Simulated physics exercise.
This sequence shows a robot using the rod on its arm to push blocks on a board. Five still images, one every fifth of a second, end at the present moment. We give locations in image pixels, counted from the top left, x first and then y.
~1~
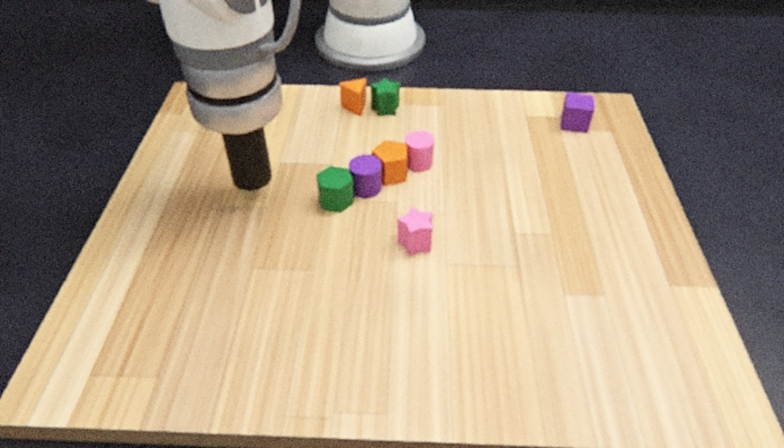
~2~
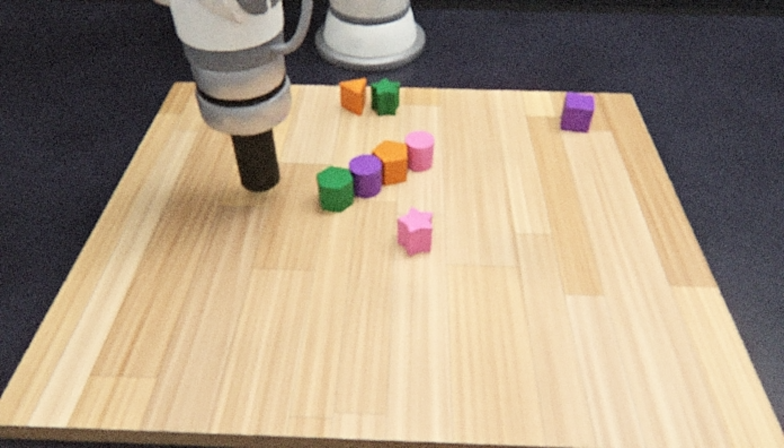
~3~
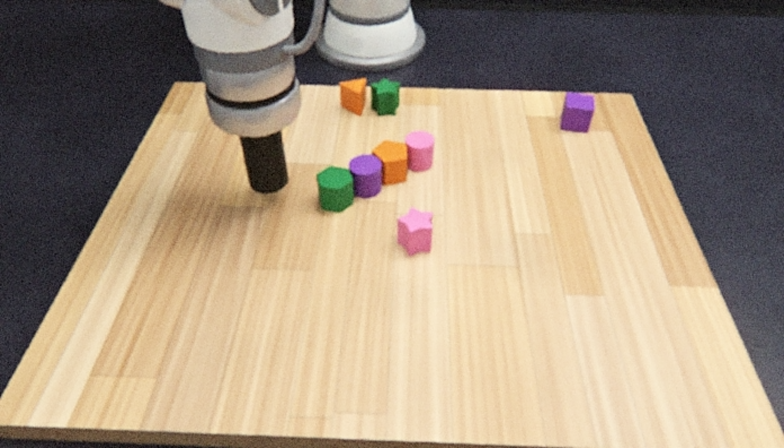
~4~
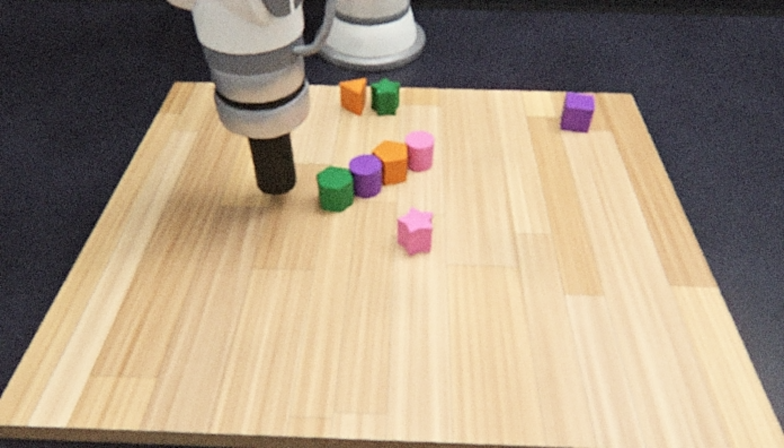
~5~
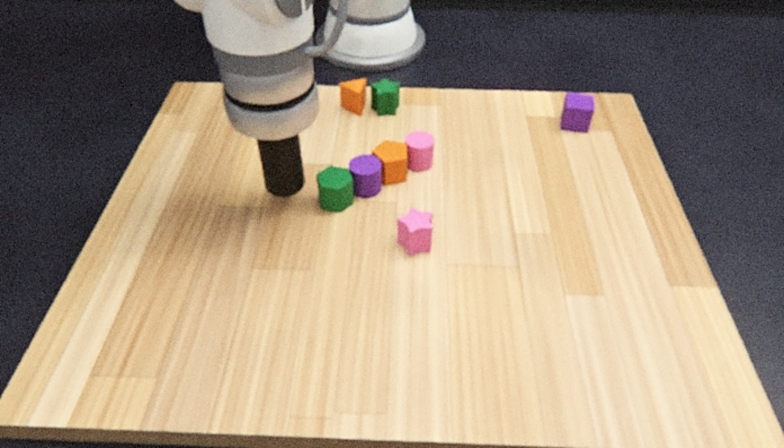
Robot arm with a black rod moving slightly right across a wooden board, nearing a green block while the coloured blocks stay still.
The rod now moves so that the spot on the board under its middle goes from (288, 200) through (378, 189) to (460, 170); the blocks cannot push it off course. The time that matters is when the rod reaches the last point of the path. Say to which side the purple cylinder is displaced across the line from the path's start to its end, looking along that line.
Goes right.
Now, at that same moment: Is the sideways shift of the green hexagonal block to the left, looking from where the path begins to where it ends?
Answer: No.
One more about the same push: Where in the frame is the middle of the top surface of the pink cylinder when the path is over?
In the picture, it is at (442, 120).
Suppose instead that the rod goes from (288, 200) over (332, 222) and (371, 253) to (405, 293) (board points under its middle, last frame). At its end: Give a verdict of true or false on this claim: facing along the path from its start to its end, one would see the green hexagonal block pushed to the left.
My answer: True.
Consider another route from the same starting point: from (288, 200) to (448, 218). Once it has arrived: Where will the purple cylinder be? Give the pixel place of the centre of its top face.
Around pixel (428, 168).
On the path given first. One third of the way, rod at (348, 178); green hexagonal block at (370, 189), turned 80° clockwise; purple cylinder at (394, 172); orange pentagon at (394, 149).
Two thirds of the way, rod at (408, 167); green hexagonal block at (377, 190), turned 100° clockwise; purple cylinder at (439, 174); orange pentagon at (411, 138), turned 50° anticlockwise; pink cylinder at (437, 128).
At the end, rod at (462, 154); green hexagonal block at (377, 190), turned 100° clockwise; purple cylinder at (460, 170); orange pentagon at (420, 133), turned 85° anticlockwise; pink cylinder at (442, 120).
